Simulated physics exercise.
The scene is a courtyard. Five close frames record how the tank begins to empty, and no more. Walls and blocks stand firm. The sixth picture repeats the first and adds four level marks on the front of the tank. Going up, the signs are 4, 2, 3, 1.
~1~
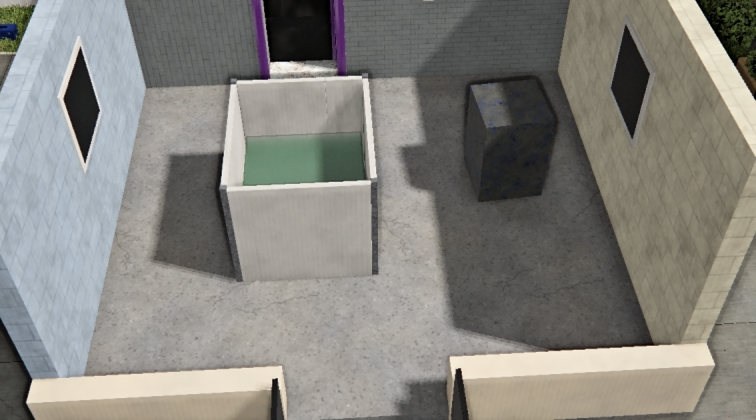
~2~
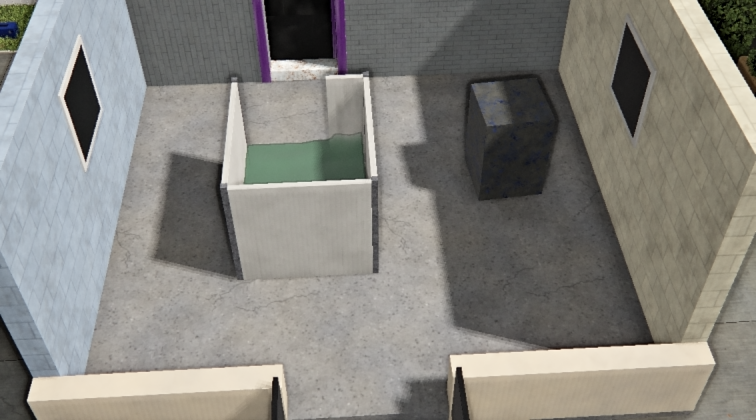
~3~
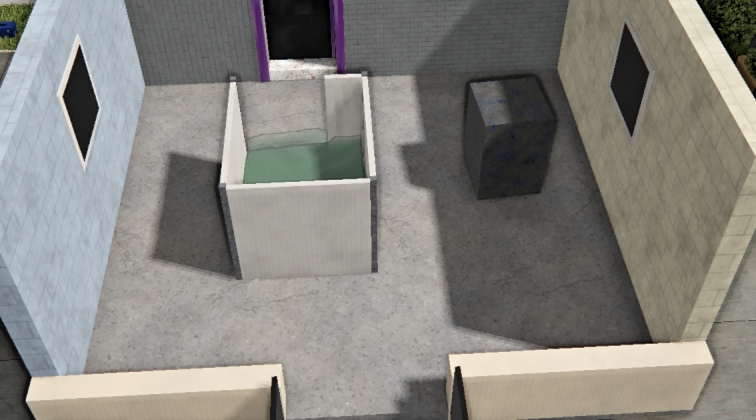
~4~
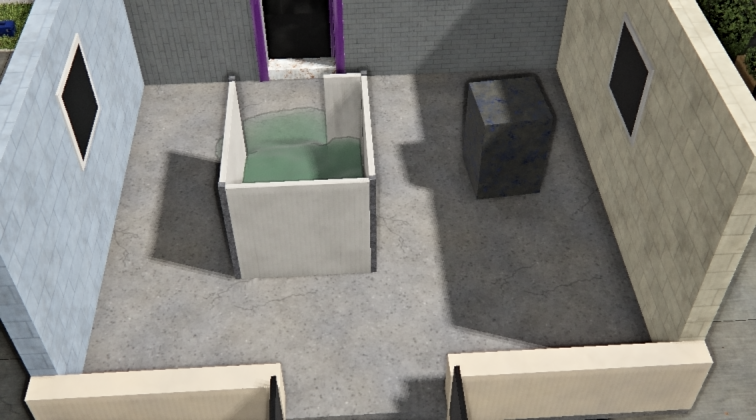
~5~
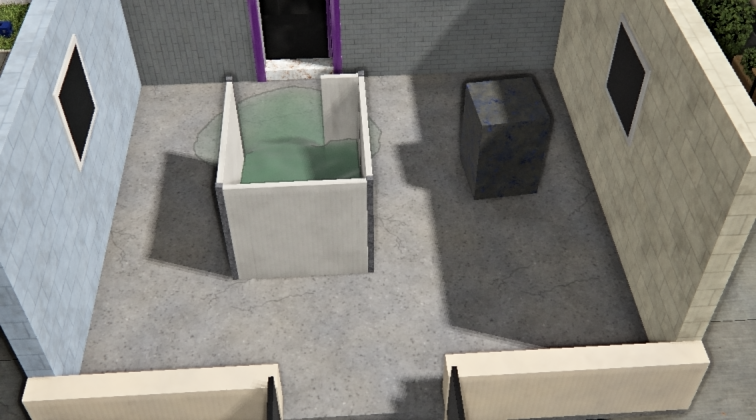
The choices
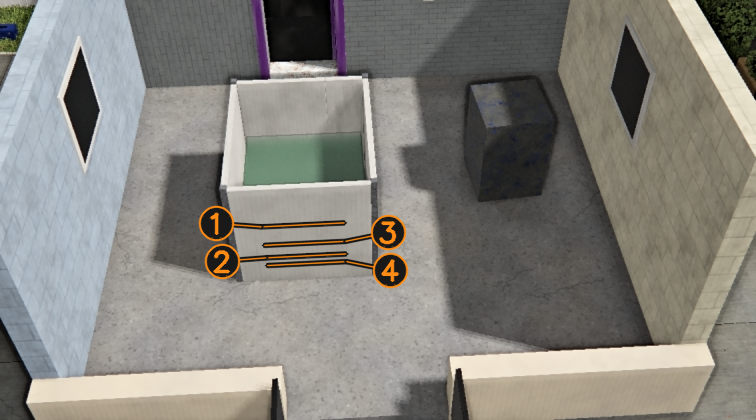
A walled courtyard with a grey concrete floor is seen from high up, with a pale blue wall at left and a beige one at right. A white tank of green water stands left of centre before a purple-framed doorway, with a dark block to its right. Most of the tank's back panel disappears, and water pours out behind it, spreading thinly across the floor toward both sides.
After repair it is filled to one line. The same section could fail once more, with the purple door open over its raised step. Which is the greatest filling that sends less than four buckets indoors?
Take 2.
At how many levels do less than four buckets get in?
Two of the four.
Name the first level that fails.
The answer is 3.
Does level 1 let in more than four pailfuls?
Yes, it does.
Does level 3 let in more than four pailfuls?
Yes, that goes wrong.
In orange, 1 at (303, 224); 2 at (306, 255); 3 at (304, 243); 4 at (306, 263); from the bottom up 4, 2, 3, 1.
With 1, dozens of bucketfuls pour in.
With 2, a bucket or two gets in.
With 3, about 11 bucketfuls get in.
With 4, nothing gets over.
